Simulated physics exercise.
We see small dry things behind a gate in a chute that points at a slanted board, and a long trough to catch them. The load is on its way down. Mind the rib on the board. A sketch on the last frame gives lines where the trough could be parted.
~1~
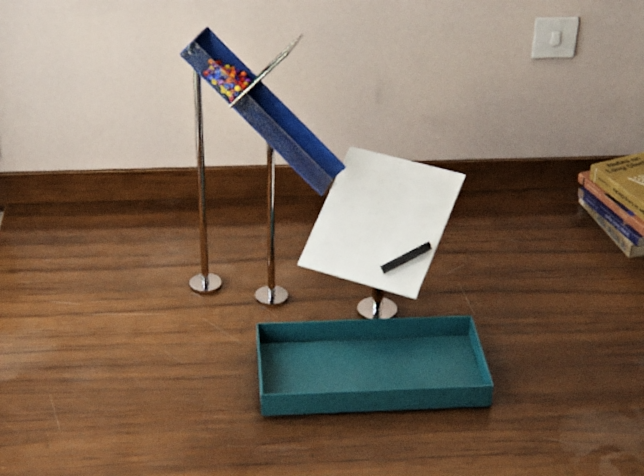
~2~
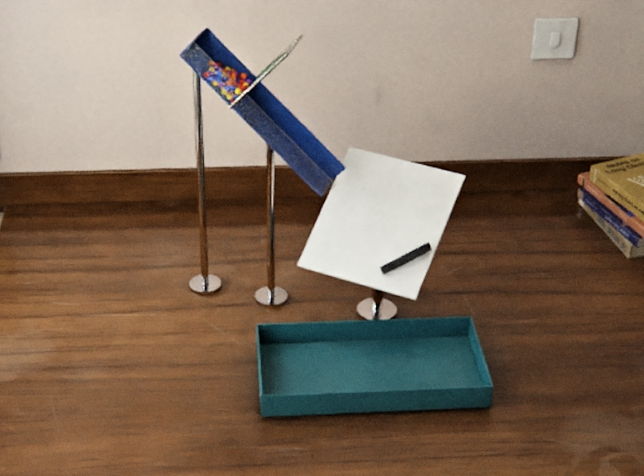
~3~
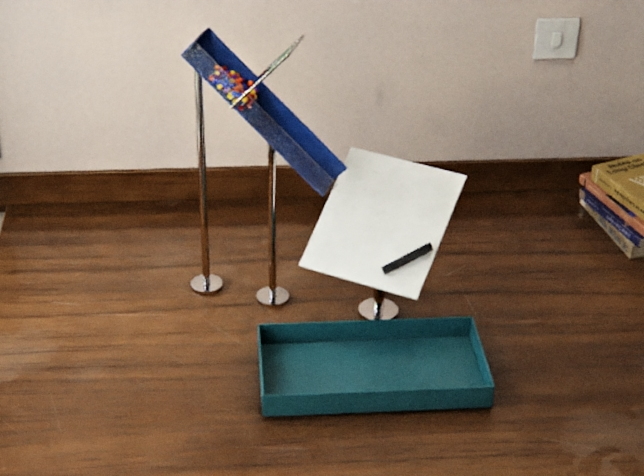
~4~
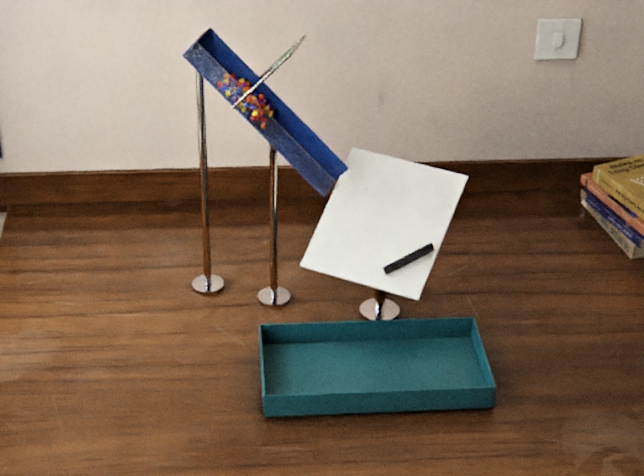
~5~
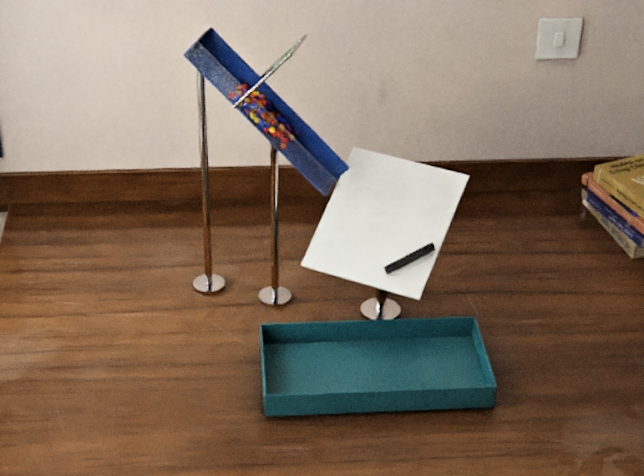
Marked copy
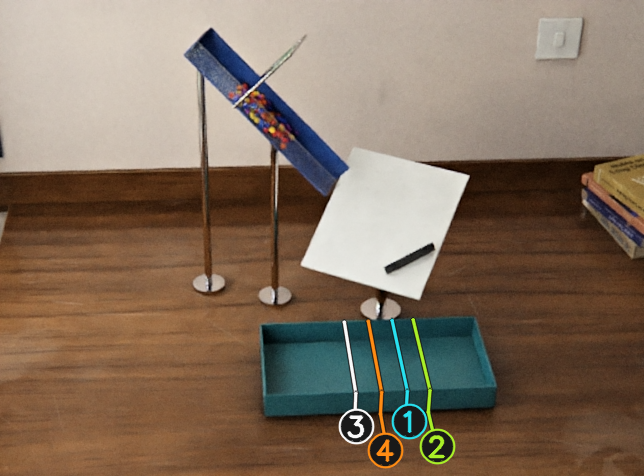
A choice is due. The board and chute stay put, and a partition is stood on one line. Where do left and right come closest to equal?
3 is best.
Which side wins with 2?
The left side.
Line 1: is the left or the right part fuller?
More lands on the left.
On the marked copy, line 1 crosses the front rim at (407, 390); line 2 crosses the front rim at (429, 389); line 3 crosses the front rim at (355, 392); line 4 crosses the front rim at (381, 391).
With 1, of what is caught, nearly all on the left of the divider, a small part on the right.
With 2, of what is caught, nearly all on the left of the divider, a small part on the right.
With 3, of what is caught, about half on the left of the divider, about half on the right.
With 4, of what is caught, most on the left of the divider, a small part on the right.
